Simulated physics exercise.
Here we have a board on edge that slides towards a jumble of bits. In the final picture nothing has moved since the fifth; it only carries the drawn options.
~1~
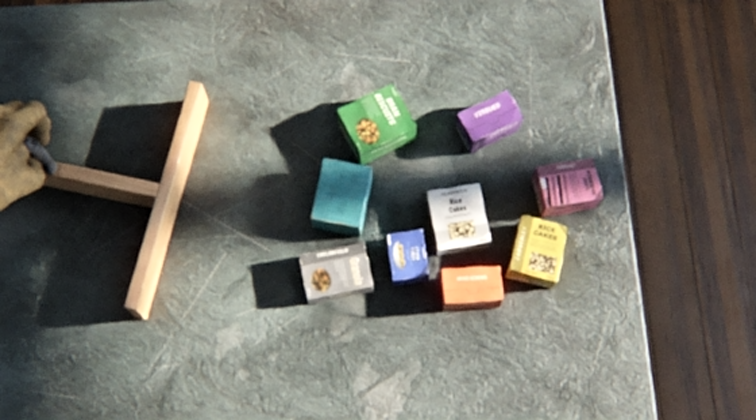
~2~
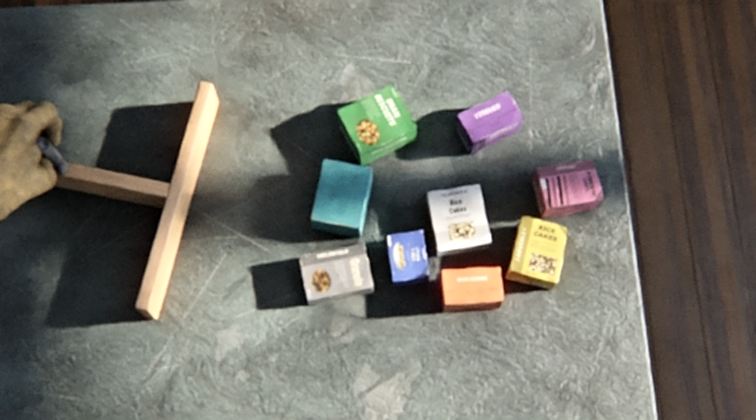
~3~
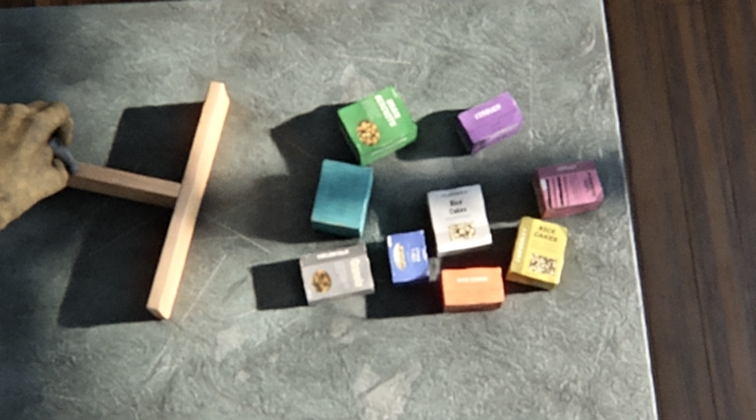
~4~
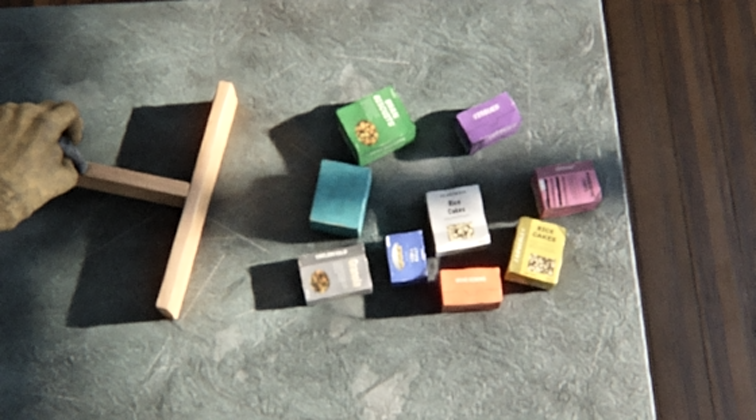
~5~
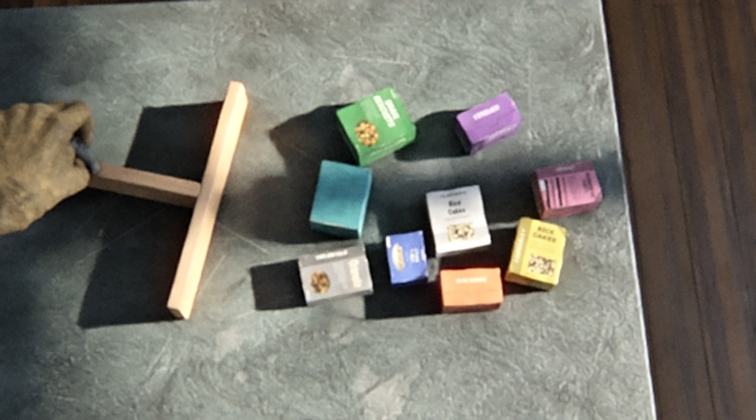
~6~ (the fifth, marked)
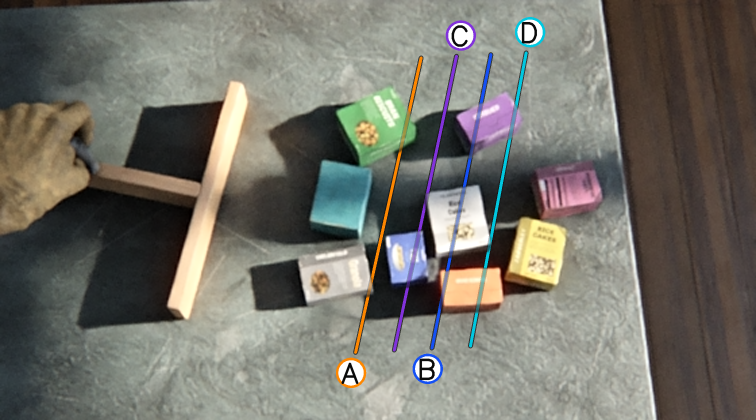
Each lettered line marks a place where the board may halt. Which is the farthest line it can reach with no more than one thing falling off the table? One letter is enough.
Stop at D.
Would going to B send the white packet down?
By then, no.
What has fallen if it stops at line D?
The pink packet goes over.
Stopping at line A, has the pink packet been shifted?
By then, no.
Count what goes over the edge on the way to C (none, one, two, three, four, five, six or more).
By then, none.
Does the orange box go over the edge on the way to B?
No.
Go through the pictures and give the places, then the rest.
In the first picture, purple box (489, 122); grey packet (336, 273); turquoise block (342, 197).
In the second picture, board (174, 192); yellow packet (537, 253).
In the third picture, board (186, 192); blue packet (408, 259).
In the fourth picture, board (195, 191); green packet (376, 126).
In the fifth picture, board (206, 191); purple box (488, 124); grey packet (335, 275); turquoise block (341, 200).
On the marked copy, A at (390, 199); B at (463, 195); C at (427, 197); D at (500, 193).
Taking D. A third of the way, board (312, 186); grey packet (342, 278); pink packet (566, 190).
Two thirds of the way, board (417, 181); yellow packet (555, 262); purple box (525, 128).
When it is over, board (499, 177); pink packet over the edge; yellow packet (616, 271); one fallen.
As for the rest, A is within the limit but short; B is within the limit but short; C is within the limit but short.
